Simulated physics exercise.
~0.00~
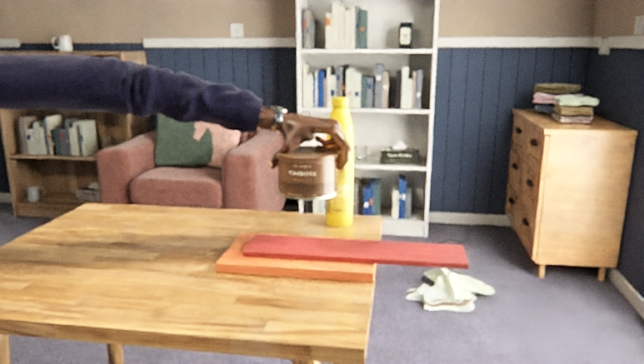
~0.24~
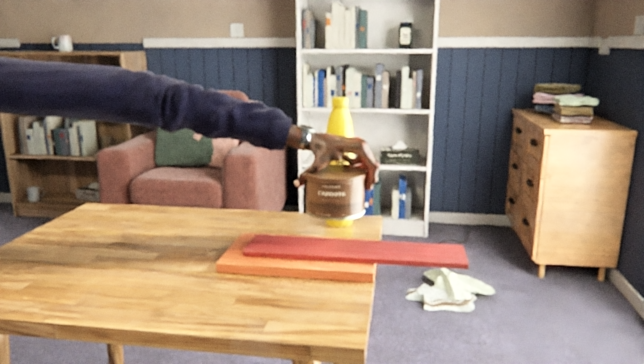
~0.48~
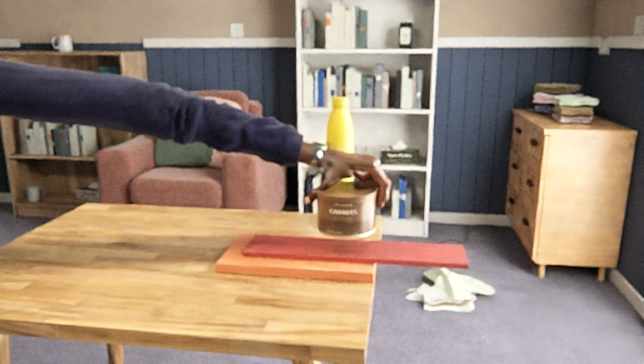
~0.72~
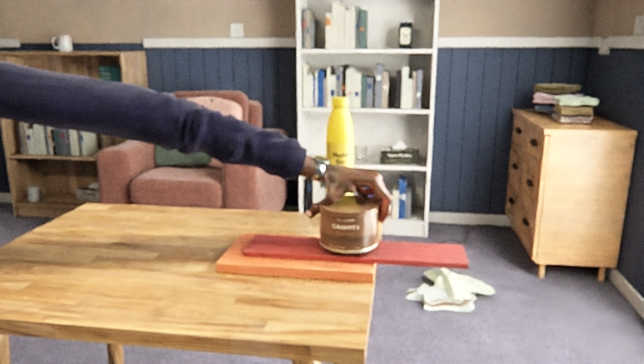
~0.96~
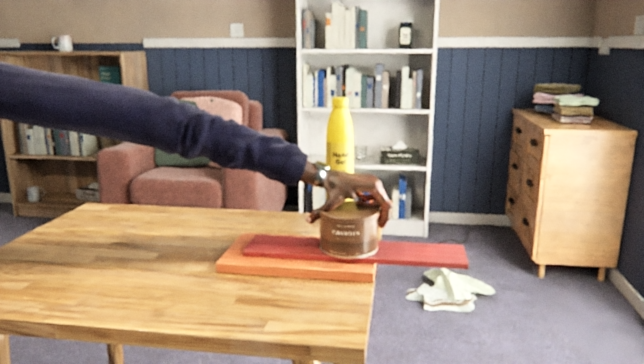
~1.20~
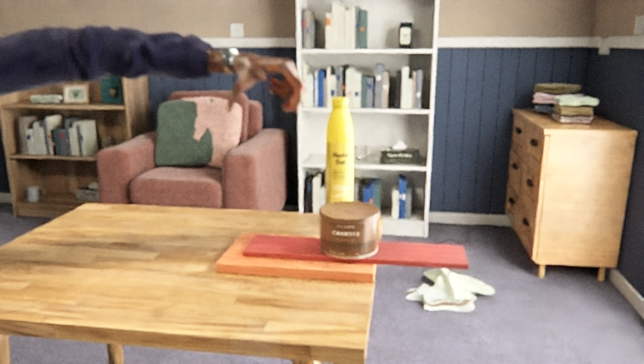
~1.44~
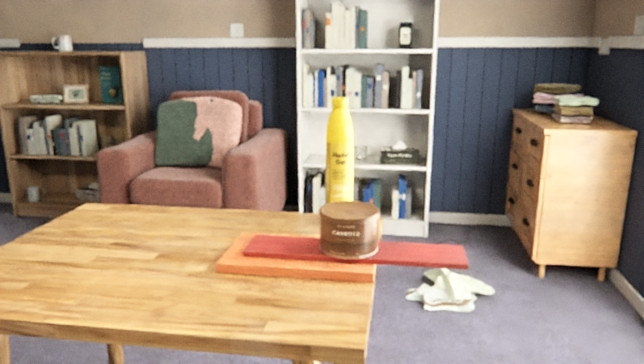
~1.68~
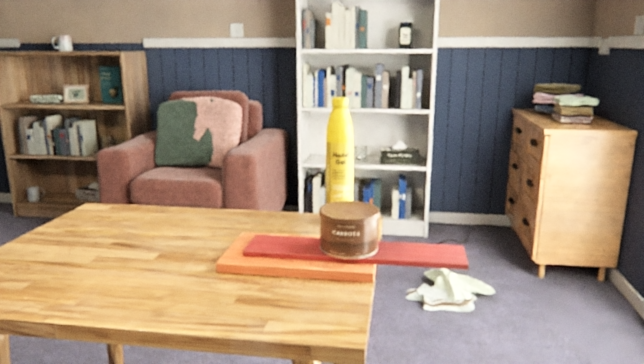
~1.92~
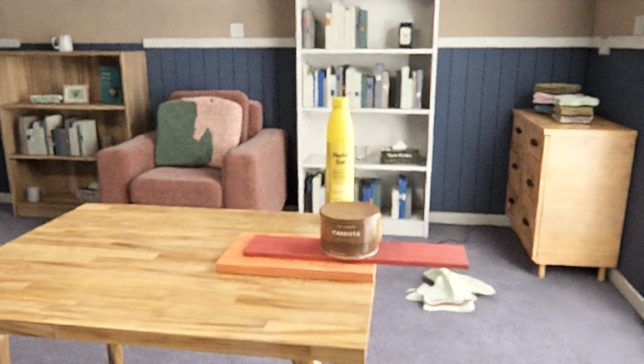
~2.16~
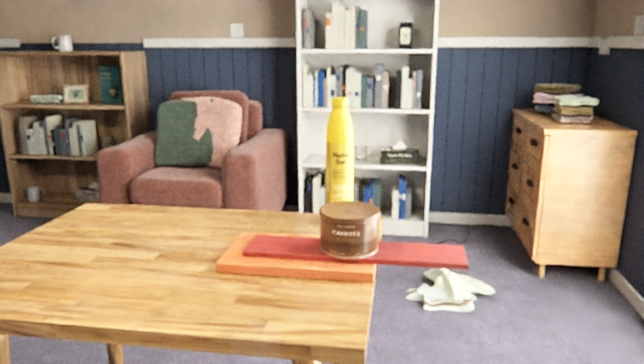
A hand lowering a brown tub onto a red plank jutting past a table edge, then withdrawing as everything stays in place.
